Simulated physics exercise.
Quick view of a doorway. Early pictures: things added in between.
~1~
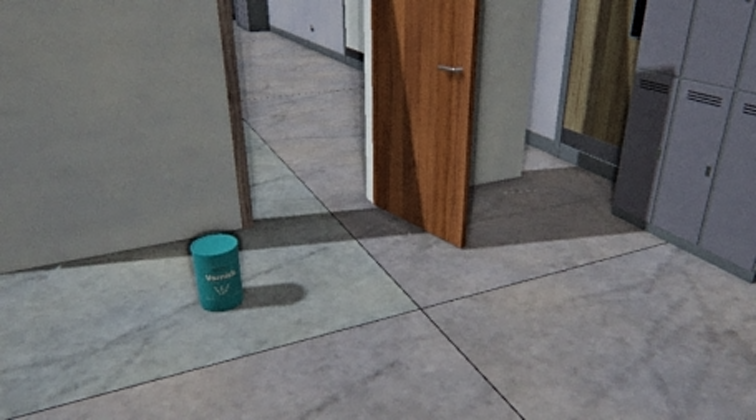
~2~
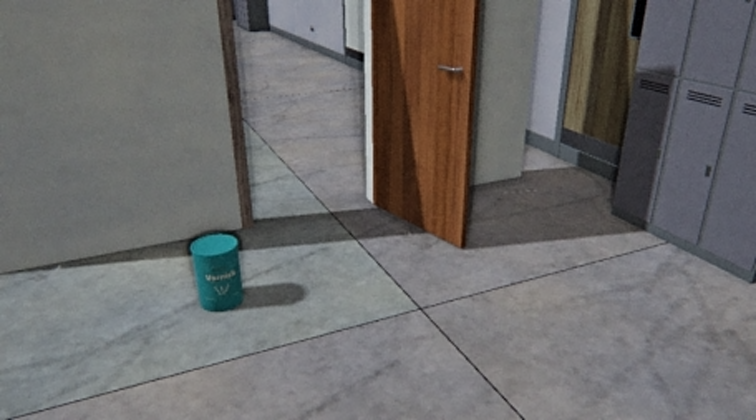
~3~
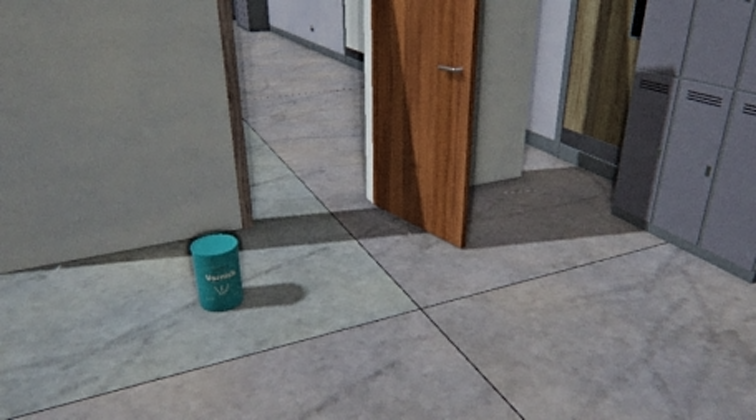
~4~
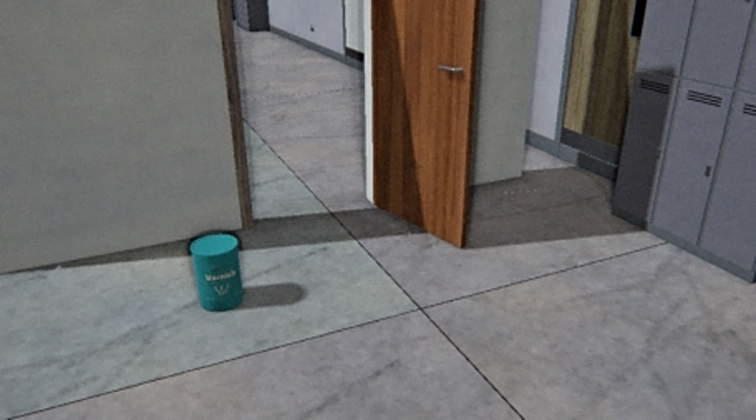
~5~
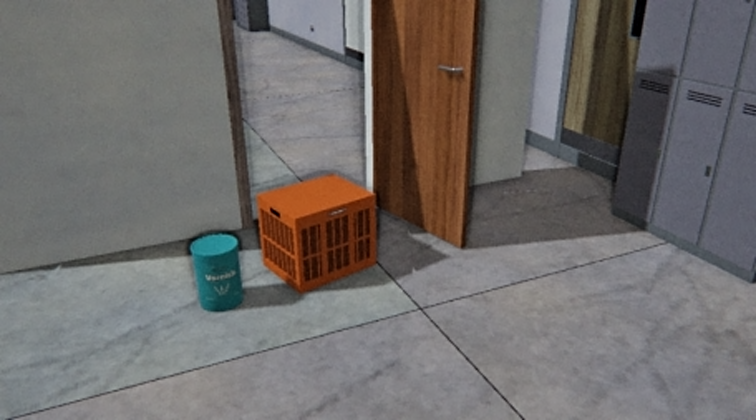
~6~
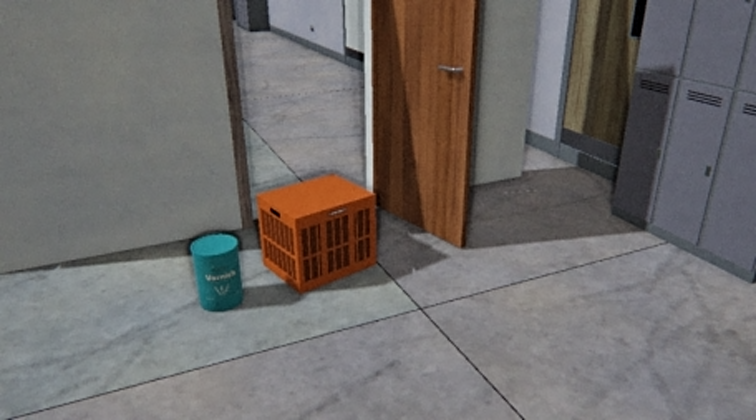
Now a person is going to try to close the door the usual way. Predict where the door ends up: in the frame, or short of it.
Short of it.
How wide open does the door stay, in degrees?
The answer is roughly 65°.
Then, 0.50 s on from there, open by 93°.
Then, 0.70 s on from there, open by 82°.
Then, 1.00 s on from there, open by 67°.
In the end, open by 66°; both unmoved. At the end, from the last picture's camera, orange chest near (315, 230).
